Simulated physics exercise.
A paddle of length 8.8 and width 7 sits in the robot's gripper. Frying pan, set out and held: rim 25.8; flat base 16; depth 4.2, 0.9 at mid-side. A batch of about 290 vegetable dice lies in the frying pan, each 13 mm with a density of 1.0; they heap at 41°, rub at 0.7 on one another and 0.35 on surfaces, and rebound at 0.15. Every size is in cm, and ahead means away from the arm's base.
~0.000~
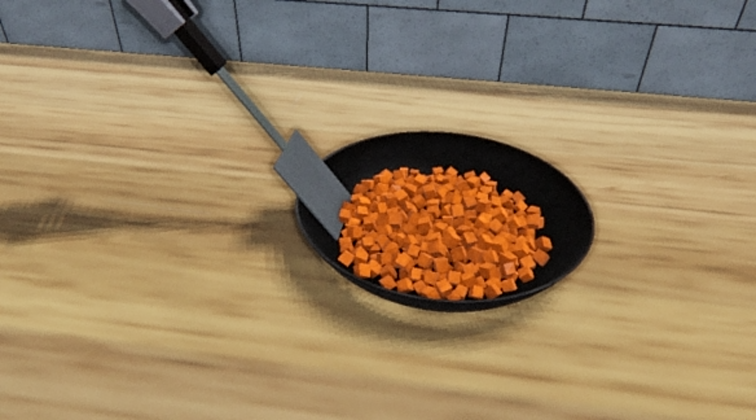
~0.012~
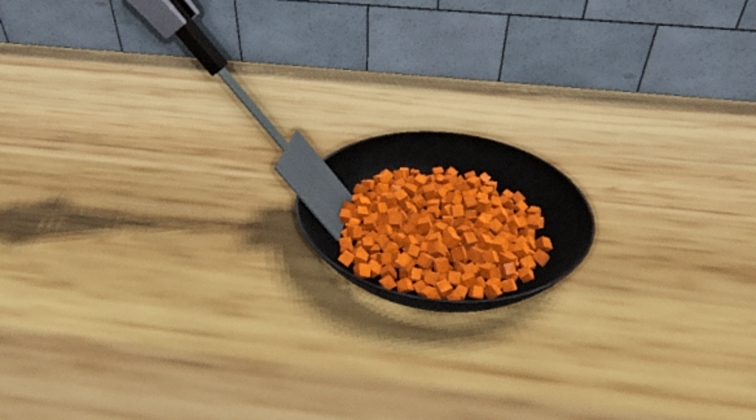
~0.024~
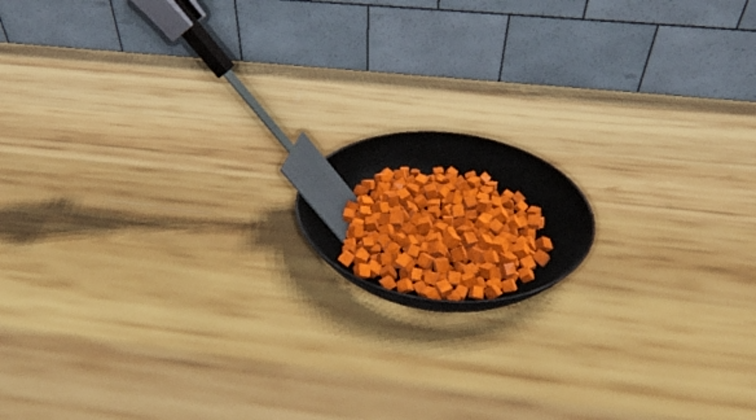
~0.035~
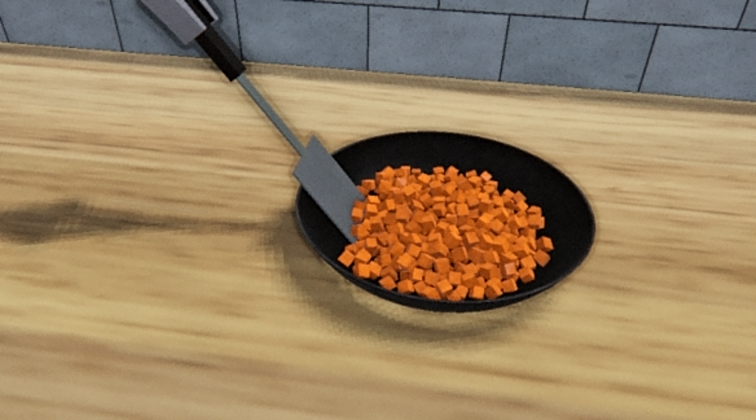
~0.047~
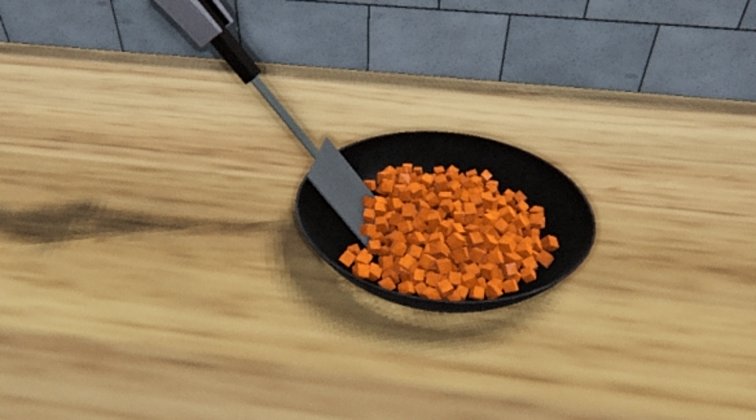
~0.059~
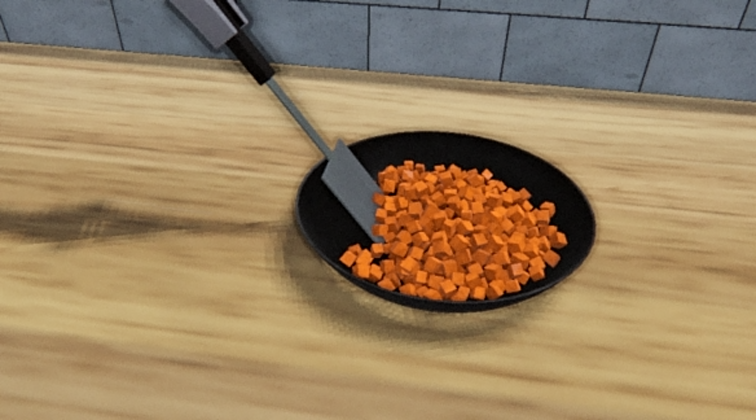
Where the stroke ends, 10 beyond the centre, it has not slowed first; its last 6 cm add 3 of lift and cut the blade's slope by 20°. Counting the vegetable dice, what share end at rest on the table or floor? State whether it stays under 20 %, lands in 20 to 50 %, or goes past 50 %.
It lands in 20 to 50 %.
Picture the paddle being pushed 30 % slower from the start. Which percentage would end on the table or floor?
It would be roughly 35 percent.
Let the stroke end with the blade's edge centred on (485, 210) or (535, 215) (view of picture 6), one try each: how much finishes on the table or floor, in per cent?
First try roughly 5 percent, second roughly 20 percent.
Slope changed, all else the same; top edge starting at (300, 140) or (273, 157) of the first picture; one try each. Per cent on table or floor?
About 40 and 40 per cent.
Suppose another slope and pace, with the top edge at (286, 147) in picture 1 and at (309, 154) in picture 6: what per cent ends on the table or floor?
Off the vessel, on the table or floor: Some 35 percent.
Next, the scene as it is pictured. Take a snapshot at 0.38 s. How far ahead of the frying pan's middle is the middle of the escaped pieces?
Distance ahead of centre: Approx. 22 cm.
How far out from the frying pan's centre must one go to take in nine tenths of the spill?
I'd put it at about 35 centimetres.
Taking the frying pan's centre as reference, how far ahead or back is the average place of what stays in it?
I'd say close to 3.5 cm toward the front.
After 0.11 s, sloping 53°, highest piece 5 above the table; 294 in the frying pan.
After 0.16 s, sloping 48°, highest piece 7 above the table; 291 in the frying pan, 3 on the blade or in flight.
After 0.38 s, sloping 33°, highest piece 11 above the table; 186 in the frying pan, 60 on the table or floor, 48 on the blade or in flight.
After 1.43 s, sloping 33°, highest piece 5 above the table; 186 in the frying pan, 108 on the table or floor.
At rest, 186 in the frying pan, 108 on the table or floor. That is 37 % on the table or floor.
